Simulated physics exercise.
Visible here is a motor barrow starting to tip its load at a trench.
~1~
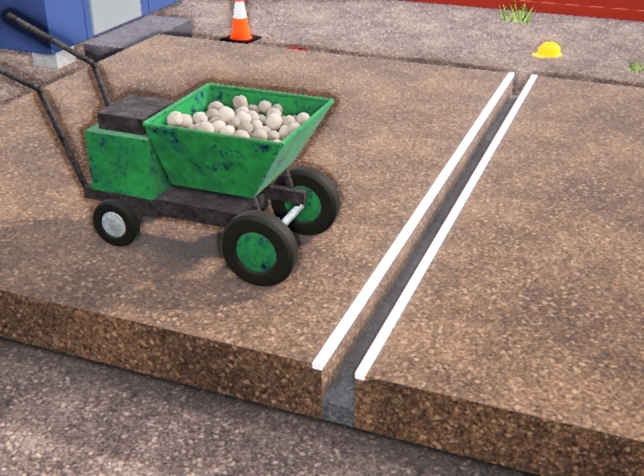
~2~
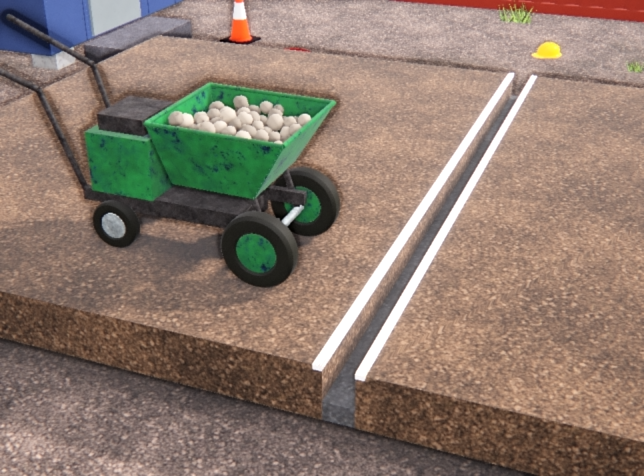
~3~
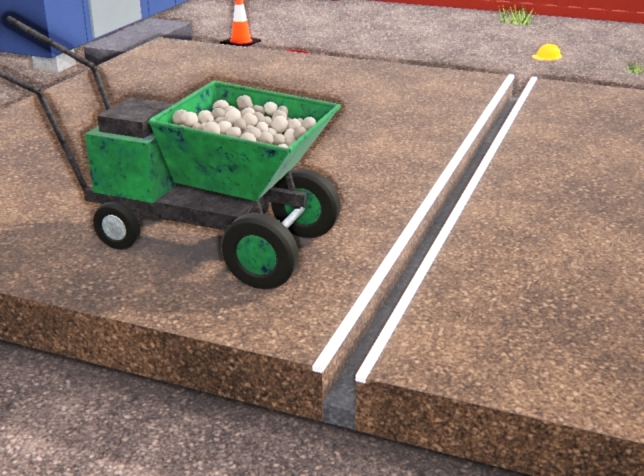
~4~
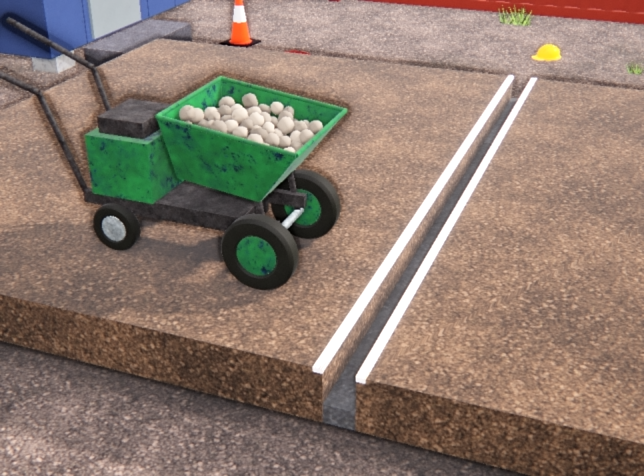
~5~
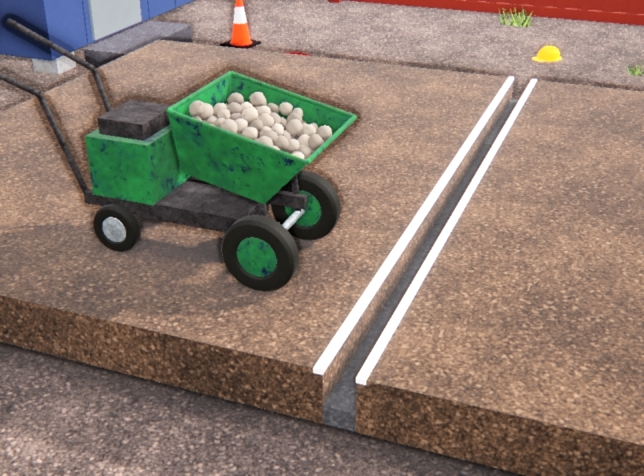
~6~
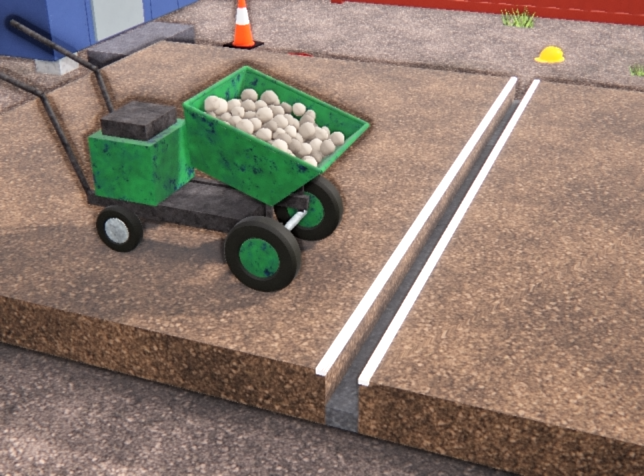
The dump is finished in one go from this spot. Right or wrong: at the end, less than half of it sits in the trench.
Right.
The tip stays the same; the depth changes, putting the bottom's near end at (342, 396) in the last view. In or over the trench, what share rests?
It would be close to 30 percent.
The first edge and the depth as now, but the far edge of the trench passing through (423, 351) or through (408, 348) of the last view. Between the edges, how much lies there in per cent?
Close to 90 per cent in the first, close to 70 per cent in the second.
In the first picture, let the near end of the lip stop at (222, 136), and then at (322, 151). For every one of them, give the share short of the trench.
That comes to some 40 in a hundred for the first try and some 0 in a hundred for the second.
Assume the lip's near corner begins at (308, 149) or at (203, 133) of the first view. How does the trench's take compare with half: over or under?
For the first case I'd say a smaller fraction, and for the second case a smaller fraction.
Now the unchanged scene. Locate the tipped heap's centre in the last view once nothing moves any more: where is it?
Last view, centre at rest - approx. (436, 285).
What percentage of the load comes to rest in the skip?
Roughly 0 per cent.
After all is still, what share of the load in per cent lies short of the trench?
Share of load: Near 0 %.
Soon, skip tipped steeply; all in the skip.
A while on, skip tipped right over; most in the skip; a stray few in or heaped over the trench; a small part beyond it; a stray few falling.
Towards the end, skip tipped right over; about a quarter in the skip; about a quarter in or heaped over the trench; about half beyond it; a stray few falling.
Finally, skip tipped right over; a stray few in the skip; about a third in or heaped over the trench; about two thirds beyond it.
